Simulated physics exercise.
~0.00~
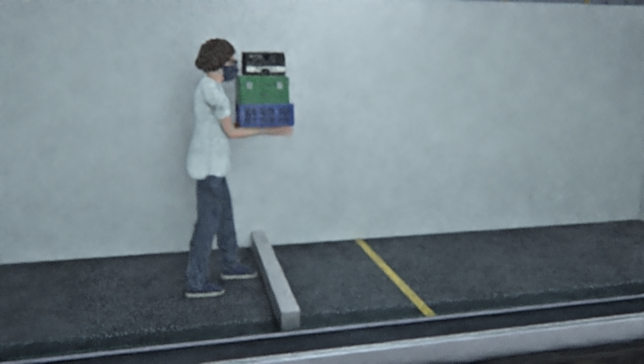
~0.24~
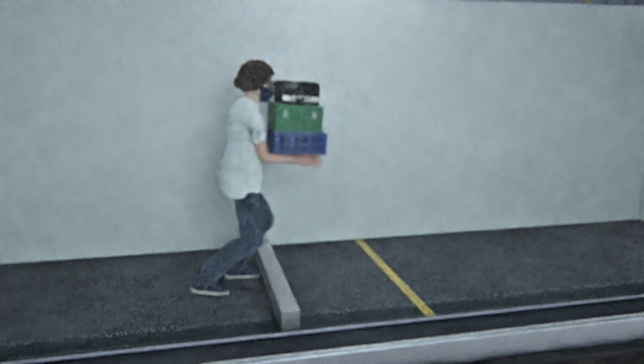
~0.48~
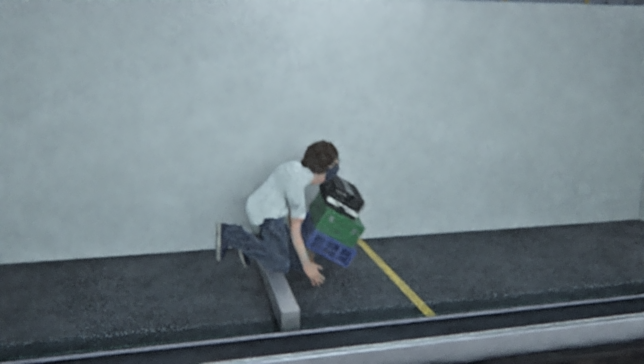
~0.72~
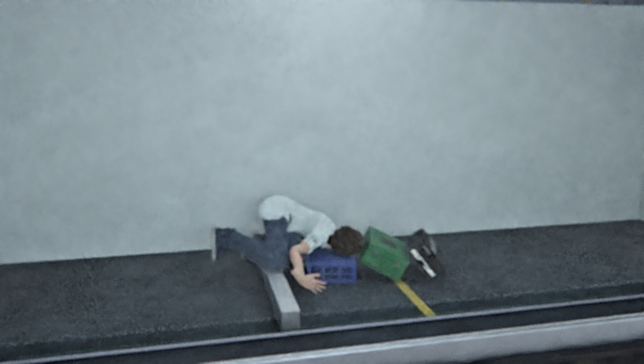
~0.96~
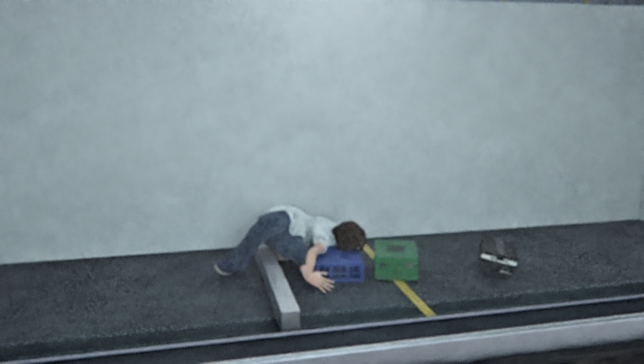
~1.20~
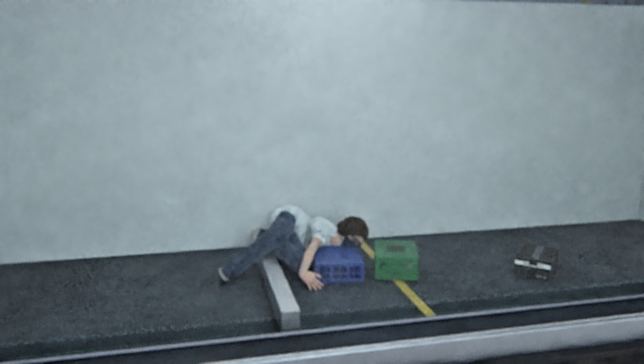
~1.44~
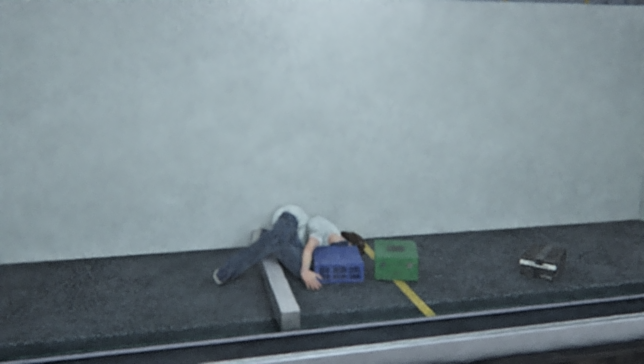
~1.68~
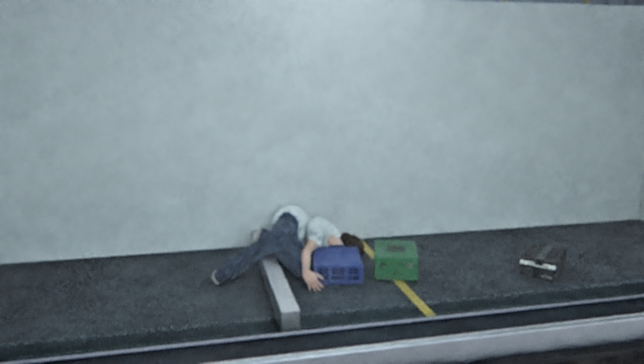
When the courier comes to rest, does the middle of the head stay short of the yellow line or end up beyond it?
The courier's head stops just short of the yellow line, down behind the blue crate.
